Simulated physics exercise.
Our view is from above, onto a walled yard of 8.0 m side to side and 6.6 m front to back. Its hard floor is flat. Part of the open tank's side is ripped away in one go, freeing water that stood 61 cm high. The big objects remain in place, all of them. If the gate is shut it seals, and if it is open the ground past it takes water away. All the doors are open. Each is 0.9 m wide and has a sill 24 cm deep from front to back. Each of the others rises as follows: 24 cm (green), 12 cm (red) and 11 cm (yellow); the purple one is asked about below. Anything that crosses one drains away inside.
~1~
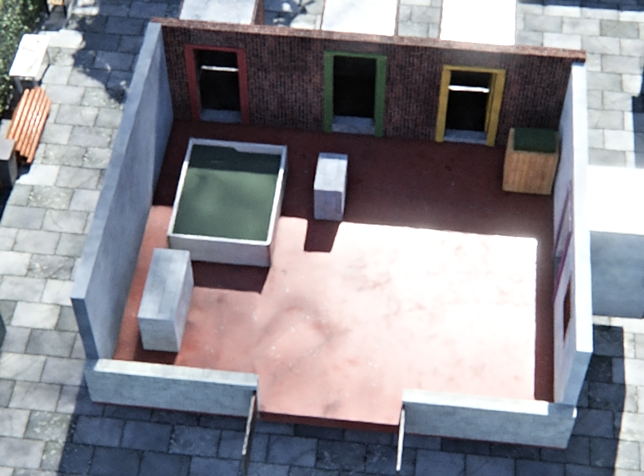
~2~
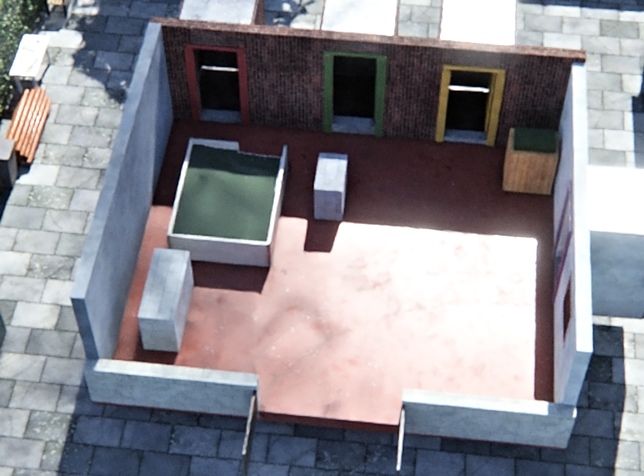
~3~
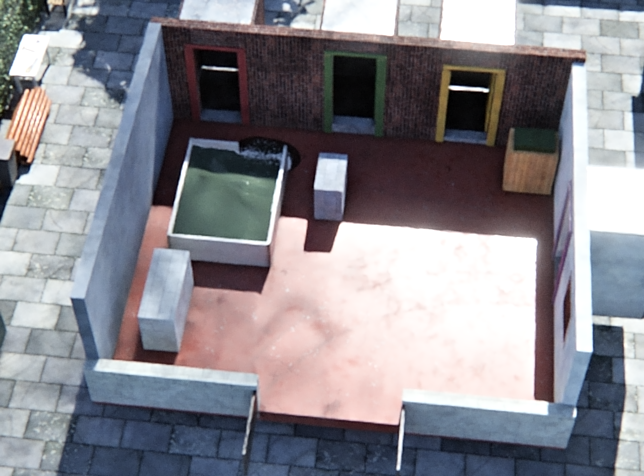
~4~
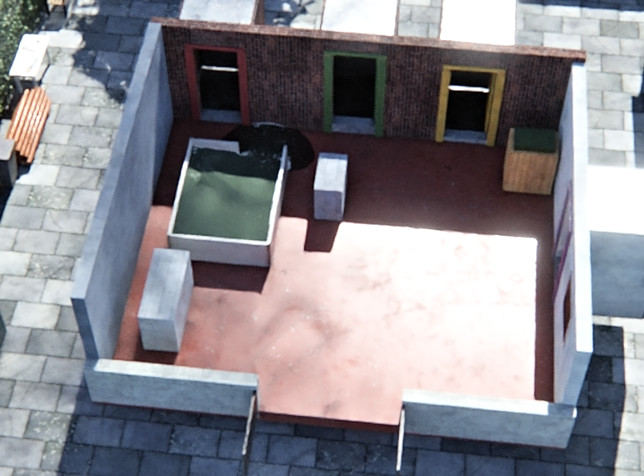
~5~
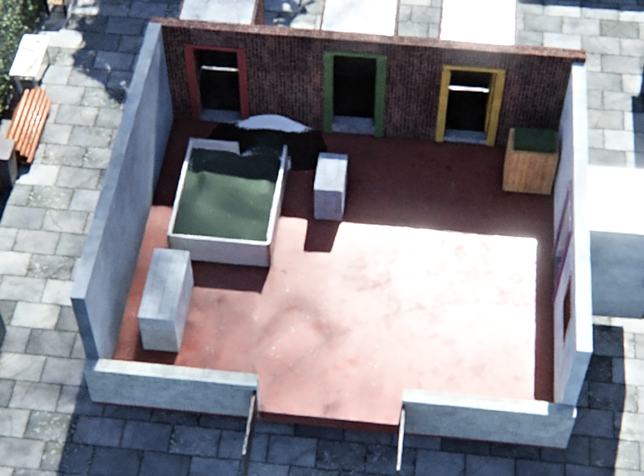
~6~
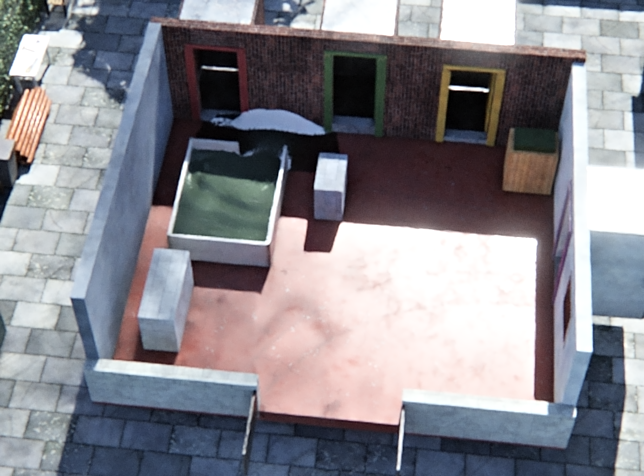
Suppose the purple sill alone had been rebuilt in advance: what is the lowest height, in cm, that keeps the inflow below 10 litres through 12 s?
About 7.5 cm.
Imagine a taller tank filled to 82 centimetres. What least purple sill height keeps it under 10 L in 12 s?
Step height: Approx. 12.0 cm.
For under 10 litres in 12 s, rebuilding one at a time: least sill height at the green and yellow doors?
Roughly 12.0 cm for the green door and roughly 7.5 cm for the yellow door.
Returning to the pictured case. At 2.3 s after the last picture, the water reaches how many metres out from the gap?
6.0 m.
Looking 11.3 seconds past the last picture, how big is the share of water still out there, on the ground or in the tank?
Something like 94 per cent of it remains.
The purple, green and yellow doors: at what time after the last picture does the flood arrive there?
The purple door at 3.0 seconds, the green door at 0.2 seconds, the yellow door at 1.2 seconds.
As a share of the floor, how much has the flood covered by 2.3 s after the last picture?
I'd say near 30 percent is wet.
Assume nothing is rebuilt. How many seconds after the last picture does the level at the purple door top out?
The depth peaks at about 4.0 seconds.
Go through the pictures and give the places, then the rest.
In the first frame, still water, 61 cm deep, in the open tank at (229, 192); the purple door at (562, 248) is dry.
In the second frame, water pours out on the far side and has run 0.3 m, to a hidden place; about 5 cm deep outside, 61 cm at the back.
In the third frame, water pours out on the far side and has run 0.8 m, to (256, 139); about 9 cm deep outside, 61 cm at the back.
In the fourth frame, water pours out on the far side and has run 1.2 m, to (247, 126); about 7 cm deep outside, 61 cm at the back.
In the fifth frame, the front is at (225, 124), 1.3 m from the gap on the far side; 2.1 m2 of floor is wet, 61 cm left at the back.
In the sixth frame, the front is at (208, 123), 1.4 m from the gap on the far side; 2.3 m2 of floor is wet, 60 cm left at the back; 5.6 m in a straight line remain to the purple door at (562, 248).
Then, 0.7 s after the last picture water covers 10 % of the floor, deepest (46 cm) near (275, 130); it has not reached the purple door.
Then, 2.3 s after the last picture water covers 30 % of the floor, deepest (32 cm) near (275, 130); it has not reached the purple door.
Then, 11.3 s after the last picture water covers 95 % of the floor, deepest (11 cm) near (275, 130); 5 cm at the purple door, 0 litres in over its 15 cm sill.
At the purple door as built, the water peaked near 11 cm, 3.9 s after the last picture.
With a sill of 6.5 cm, 16 litres would have come in within the 12 s; with 8.5 cm, 4 litres. So under 10 litres takes about 7.5 cm.
